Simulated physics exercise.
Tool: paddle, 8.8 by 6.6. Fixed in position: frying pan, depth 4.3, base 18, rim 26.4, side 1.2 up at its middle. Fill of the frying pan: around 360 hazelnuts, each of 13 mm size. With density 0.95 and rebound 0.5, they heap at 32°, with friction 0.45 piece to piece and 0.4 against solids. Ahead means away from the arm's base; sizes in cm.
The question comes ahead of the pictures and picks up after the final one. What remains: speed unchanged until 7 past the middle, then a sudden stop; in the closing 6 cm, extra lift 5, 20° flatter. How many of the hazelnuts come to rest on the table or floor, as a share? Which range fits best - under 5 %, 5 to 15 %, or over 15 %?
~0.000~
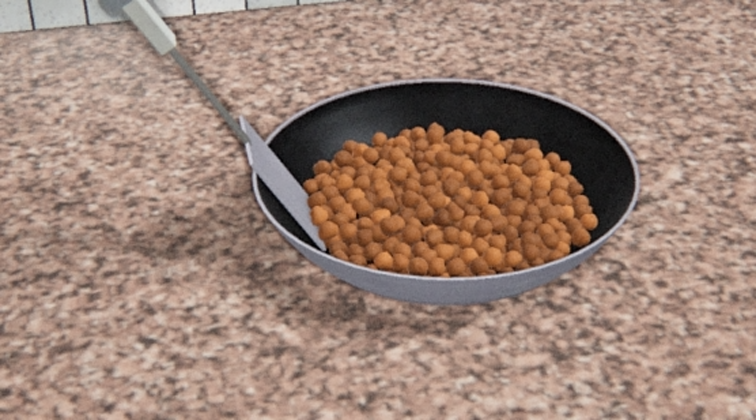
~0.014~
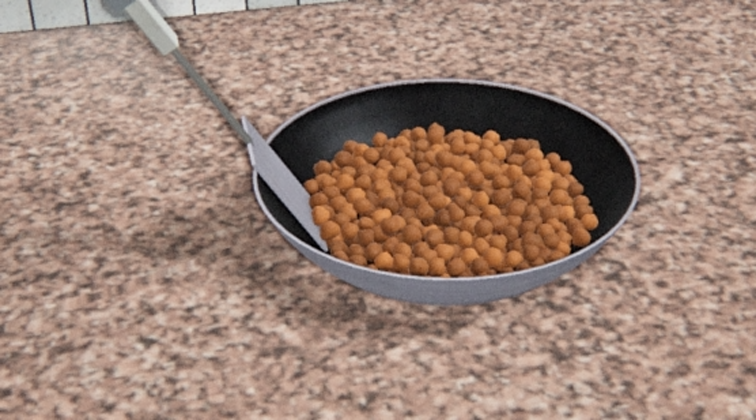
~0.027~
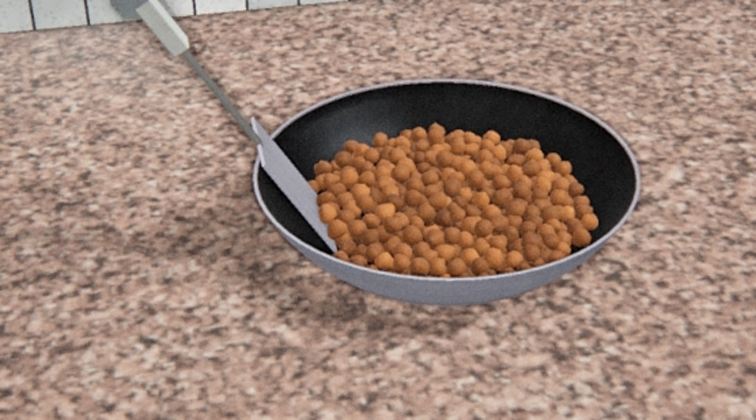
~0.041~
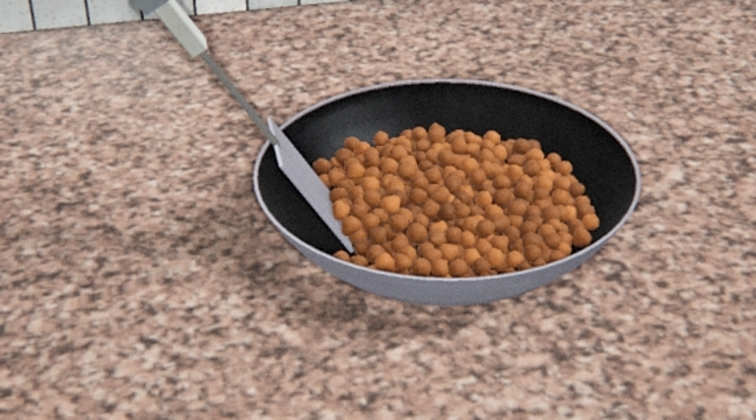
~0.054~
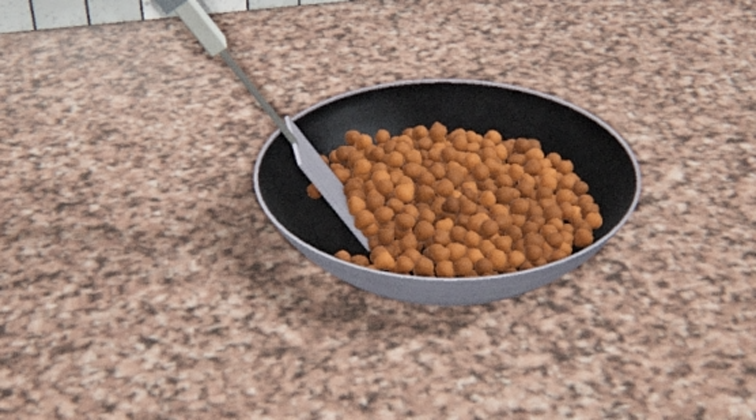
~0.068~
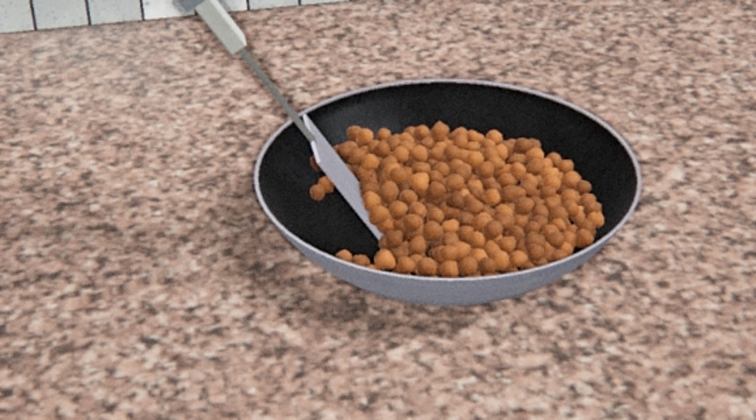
The range that fits: 5 to 15 %.
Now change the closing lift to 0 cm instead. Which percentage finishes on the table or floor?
Roughly 0 percent of it.
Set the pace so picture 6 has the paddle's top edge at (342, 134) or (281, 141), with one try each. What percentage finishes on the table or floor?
Close to 15 per cent in the first try and close to 0 per cent in the second.
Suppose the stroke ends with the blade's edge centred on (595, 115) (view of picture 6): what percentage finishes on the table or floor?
About 25 per cent.
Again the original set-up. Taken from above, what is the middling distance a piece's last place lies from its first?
It comes out at about 3 cm.
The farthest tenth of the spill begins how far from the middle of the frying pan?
I'd put it at about 60 centimetres.
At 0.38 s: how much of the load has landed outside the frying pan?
Estimate: About 8 percent.
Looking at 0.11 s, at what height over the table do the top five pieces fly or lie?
6 cm.
By 0.11 s, sloping 59°, highest piece 7 above the table; 363 in the frying pan.
By 0.16 s, sloping 52°, highest piece 7 above the table; 363 in the frying pan.
By 0.38 s, sloping 39°, highest piece 5 above the table; 329 in the frying pan, 32 on the table or floor, 2 on the blade or in flight.
By 1.43 s, sloping 39°, highest piece 5 above the table; 329 in the frying pan, 34 on the table or floor.
Final count, 329 in the frying pan, 34 on the table or floor. That is 9 % on the table or floor.
